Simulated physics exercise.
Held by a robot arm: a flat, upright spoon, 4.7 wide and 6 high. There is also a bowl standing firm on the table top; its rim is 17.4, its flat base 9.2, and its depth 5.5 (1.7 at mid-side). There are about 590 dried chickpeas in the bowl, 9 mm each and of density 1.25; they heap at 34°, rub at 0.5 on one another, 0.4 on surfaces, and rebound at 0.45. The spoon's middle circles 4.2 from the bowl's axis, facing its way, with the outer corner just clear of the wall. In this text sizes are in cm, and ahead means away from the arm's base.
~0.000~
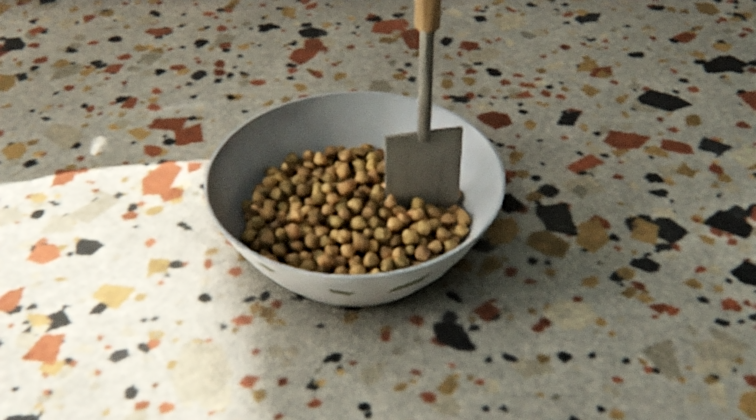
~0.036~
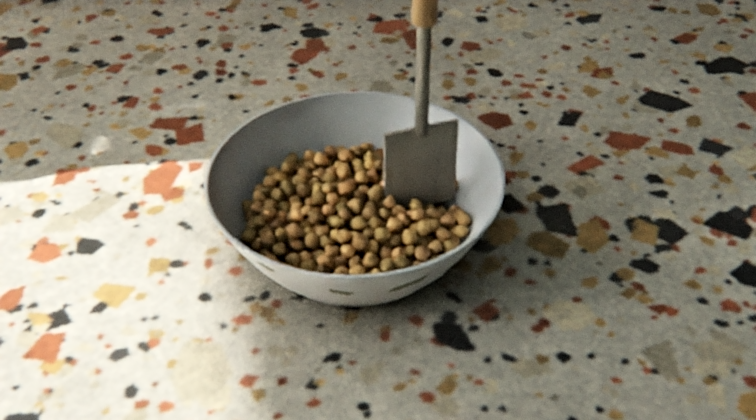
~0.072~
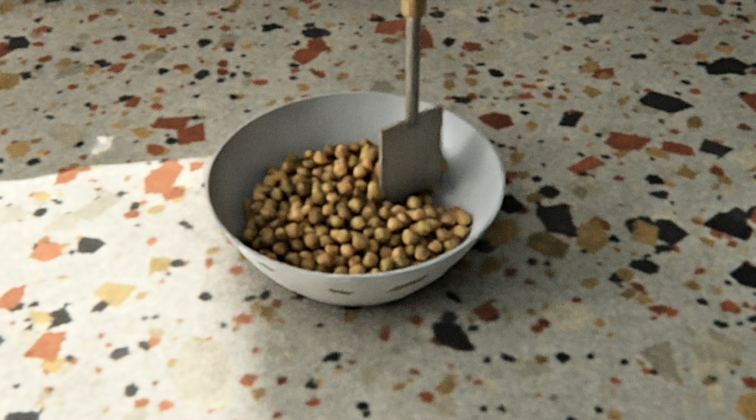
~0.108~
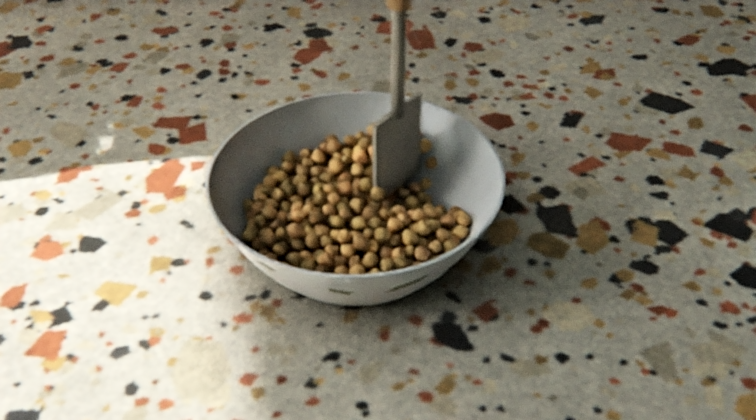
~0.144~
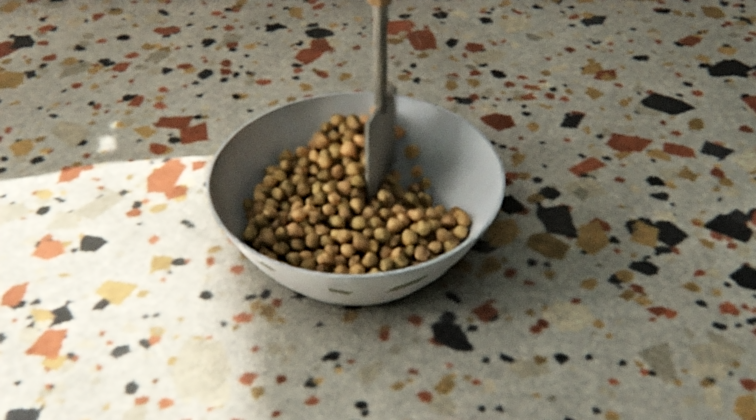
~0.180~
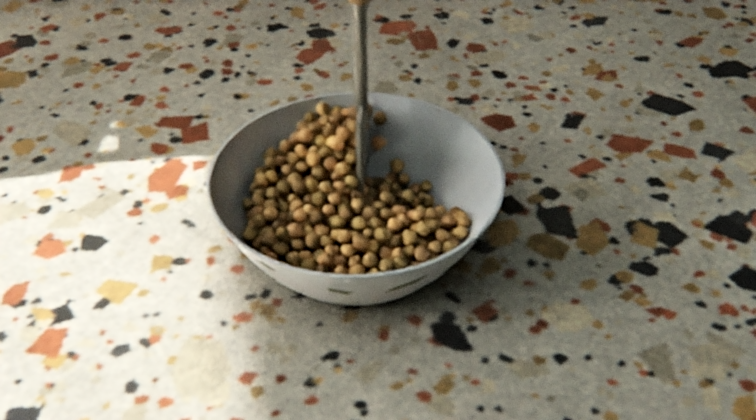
A white bowl of brown chickpeas stayed put on a speckled table while an upright flat-bladed tool swept left through them, turning edge-on and pushing them into a heap toward the back.
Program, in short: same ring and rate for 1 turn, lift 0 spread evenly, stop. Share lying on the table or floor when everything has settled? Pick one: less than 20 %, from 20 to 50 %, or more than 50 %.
Less than 20 %.
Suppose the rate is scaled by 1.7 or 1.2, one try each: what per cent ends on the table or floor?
First try close to 25, second close to 15, in per cent.
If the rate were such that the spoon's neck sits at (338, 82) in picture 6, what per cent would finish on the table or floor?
It works out to roughly 15 percent.
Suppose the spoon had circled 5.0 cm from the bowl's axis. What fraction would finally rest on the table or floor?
Then about 5 %.
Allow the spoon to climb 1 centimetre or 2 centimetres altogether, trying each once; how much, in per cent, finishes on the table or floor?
Close to 10 percent and close to 5 percent.
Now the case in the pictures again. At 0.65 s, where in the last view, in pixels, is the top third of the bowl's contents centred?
Close to pixel (432, 216).
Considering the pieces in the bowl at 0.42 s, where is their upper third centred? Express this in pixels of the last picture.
Centre of upper third: Approx. (285, 228) px.
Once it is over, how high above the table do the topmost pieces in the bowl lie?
Around 6.5 cm above the table.
By 0.42 s, 185° round, highest piece 8 above the table; 577 in the bowl, 3 on the table or floor, 9 in flight or on the tool.
By 0.65 s, 295° round, highest piece 7 above the table; 546 in the bowl, 34 on the table or floor, 9 in flight or on the tool.
By 0.97 s, 0° round, highest piece 6 above the table; 532 in the bowl, 57 on the table or floor.
By 1.67 s, 0° round, highest piece 6 above the table; 532 in the bowl, 57 on the table or floor.
Final count, 532 in the bowl, 57 on the table or floor. That is 10 % on the table or floor.
